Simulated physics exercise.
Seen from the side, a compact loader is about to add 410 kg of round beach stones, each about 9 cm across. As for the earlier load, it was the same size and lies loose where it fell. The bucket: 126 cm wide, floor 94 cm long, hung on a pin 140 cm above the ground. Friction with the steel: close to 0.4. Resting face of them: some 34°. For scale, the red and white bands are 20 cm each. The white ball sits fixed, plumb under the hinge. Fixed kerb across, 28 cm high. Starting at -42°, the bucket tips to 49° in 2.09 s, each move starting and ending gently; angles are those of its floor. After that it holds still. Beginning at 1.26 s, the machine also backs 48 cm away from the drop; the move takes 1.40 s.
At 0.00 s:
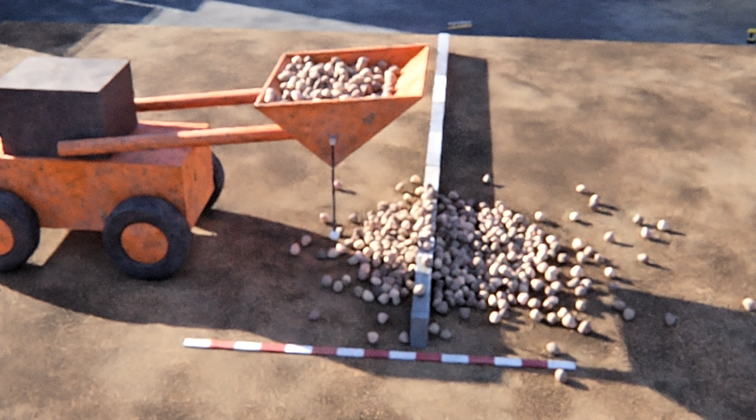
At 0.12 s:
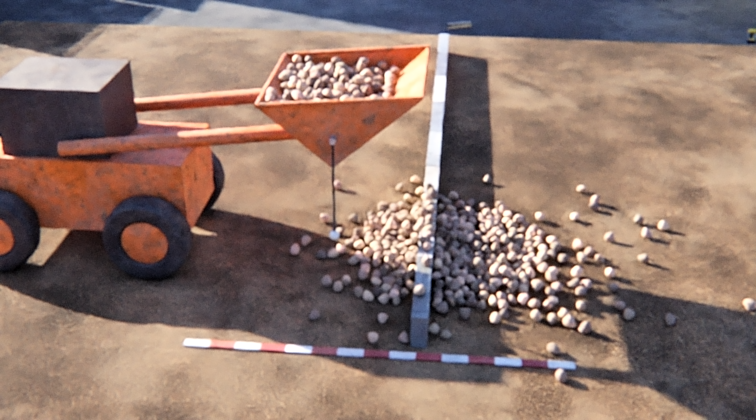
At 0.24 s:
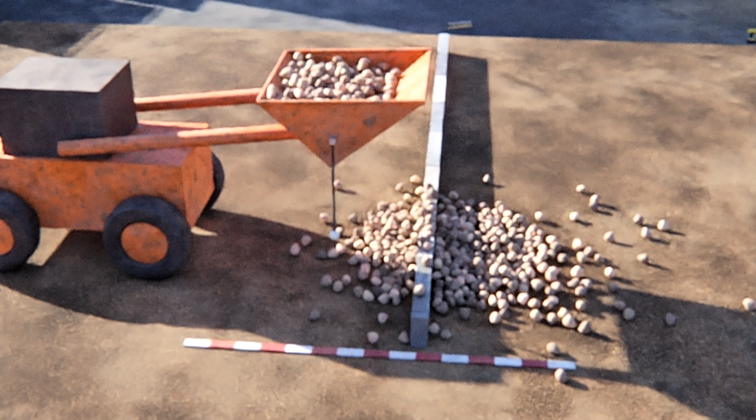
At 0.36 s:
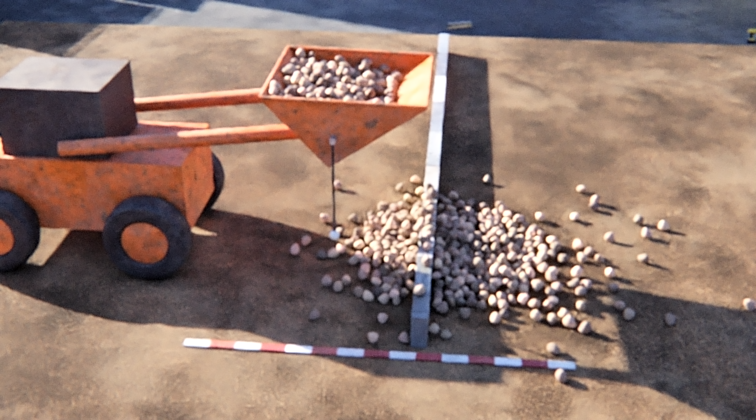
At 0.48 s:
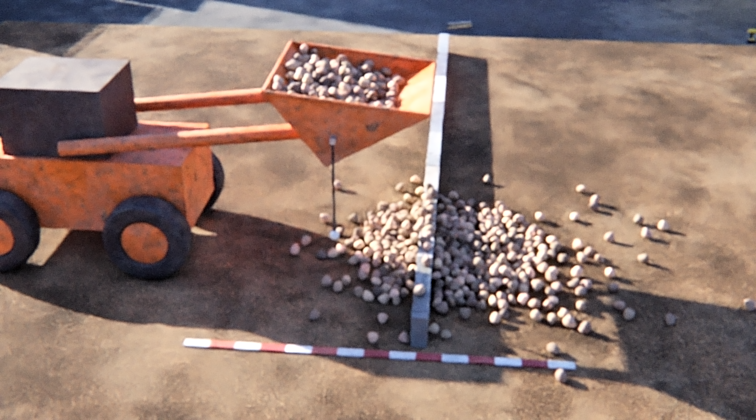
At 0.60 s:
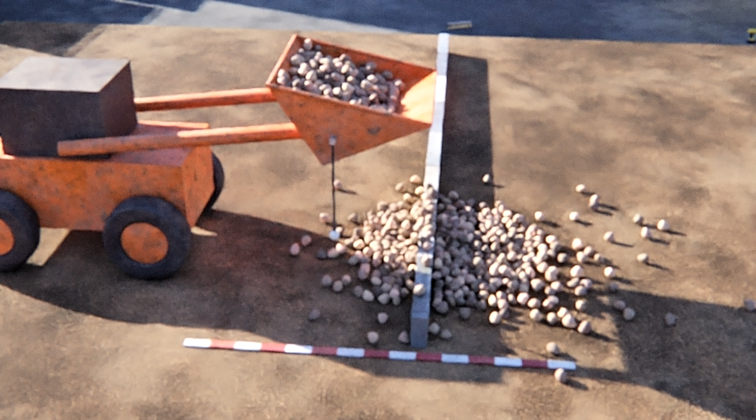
An orange loader with a dark box on its body stands at the left on sunlit brown ground, seen from the side and slightly above. Its raised orange bucket holds round, pale brown stones, above a loose heap of similar stones lying across a narrow grey kerb, with a red and white banded strip in front. The bucket gradually tilts down at its right-hand lip and the stones inside shift slightly, while the heap and camera stay still.
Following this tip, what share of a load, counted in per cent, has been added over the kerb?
31 per cent, roughly.
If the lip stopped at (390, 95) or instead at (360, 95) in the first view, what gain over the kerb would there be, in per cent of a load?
The first would add some 0 per cent and the second some 0 per cent.
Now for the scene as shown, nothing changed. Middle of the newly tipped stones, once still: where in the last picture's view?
In the last view, somewhere near (403, 242).
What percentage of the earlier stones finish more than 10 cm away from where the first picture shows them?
About 15 per cent.
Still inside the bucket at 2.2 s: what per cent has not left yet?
0 %.
After 1.6 s the floor is at 35°; in per cent of one load, 84 in the bucket, 50 on this side of the kerb, 67 over the kerb; the foremost stones are at (673, 249).
After 2.2 s the floor is at 49°; in per cent of one load, 0 in the bucket, 105 on this side of the kerb, 95 over the kerb; the foremost stones are at (673, 249).
After 3.1 s the floor is at 49°; in per cent of one load, 0 in the bucket, 103 on this side of the kerb, 97 over the kerb; the foremost stones are at (671, 244).
After 5.9 s the floor is at 49°; in per cent of one load, 0 in the bucket, 103 on this side of the kerb, 97 over the kerb; the foremost stones are at (671, 244). Net gain over the kerb, 31.
